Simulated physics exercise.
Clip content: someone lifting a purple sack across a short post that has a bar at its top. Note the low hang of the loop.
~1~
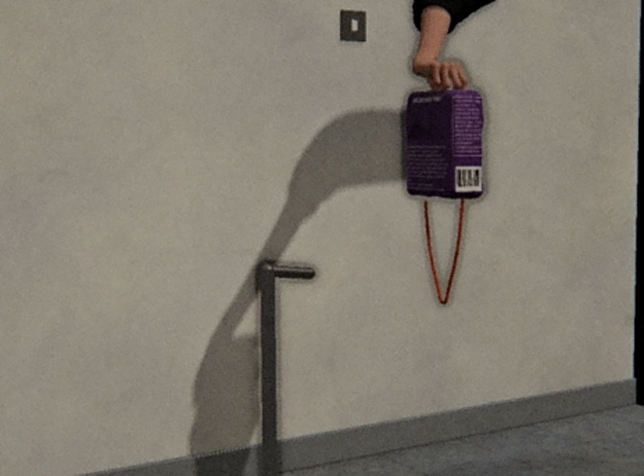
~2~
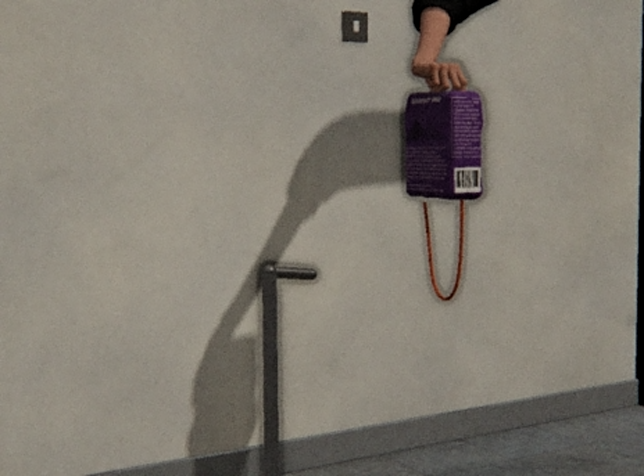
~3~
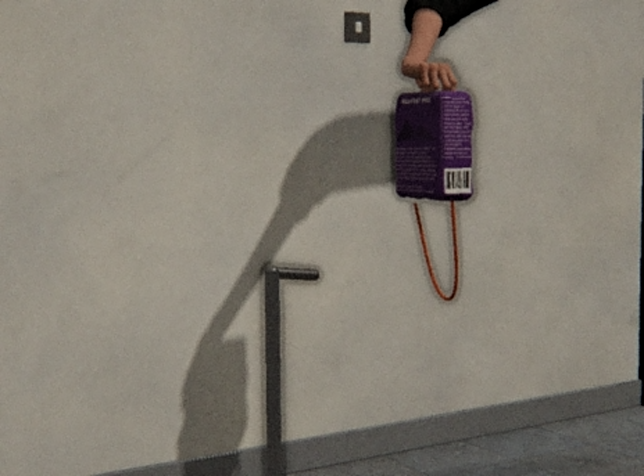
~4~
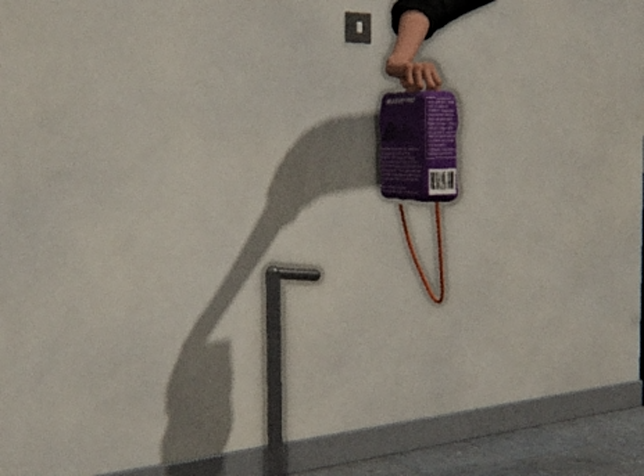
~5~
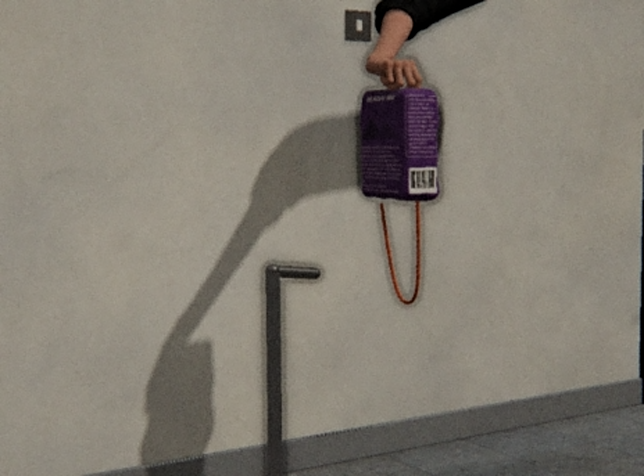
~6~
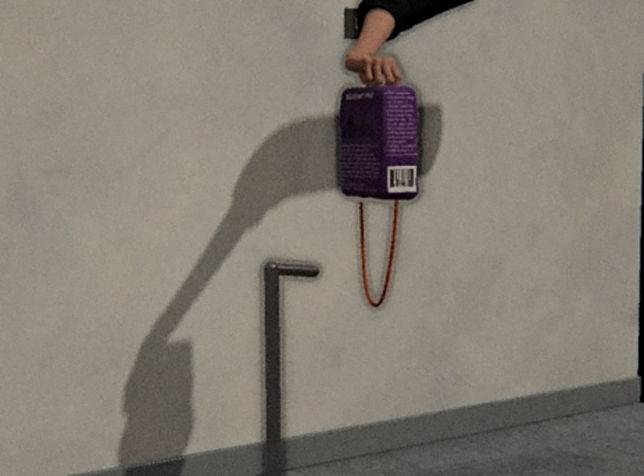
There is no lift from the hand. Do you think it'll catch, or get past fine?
It is stopped.
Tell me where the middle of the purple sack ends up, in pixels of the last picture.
(194, 144).
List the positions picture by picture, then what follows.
Purple sack (444, 145); hook tip (309, 274), in the first picture.
Purple sack (443, 146); bottom of the loop (446, 299), in the second picture.
Purple sack (433, 146), in the third picture.
Purple sack (418, 147); bottom of the loop (439, 302), in the fourth picture.
Purple sack (399, 145), in the fifth picture.
Purple sack (378, 143); bottom of the loop (376, 305); hook tip (313, 272); hook points towards it, loop hangs below the hook, in the sixth picture.
Then, 0.60 s past the final frame, sack over the post near (301, 144).
Then, 1.10 s past the final frame, sack past the post near (231, 144).
When it is over, sack past the post near (194, 145); loop tight round the post, hand stopped. The purple sack snags on the hook.
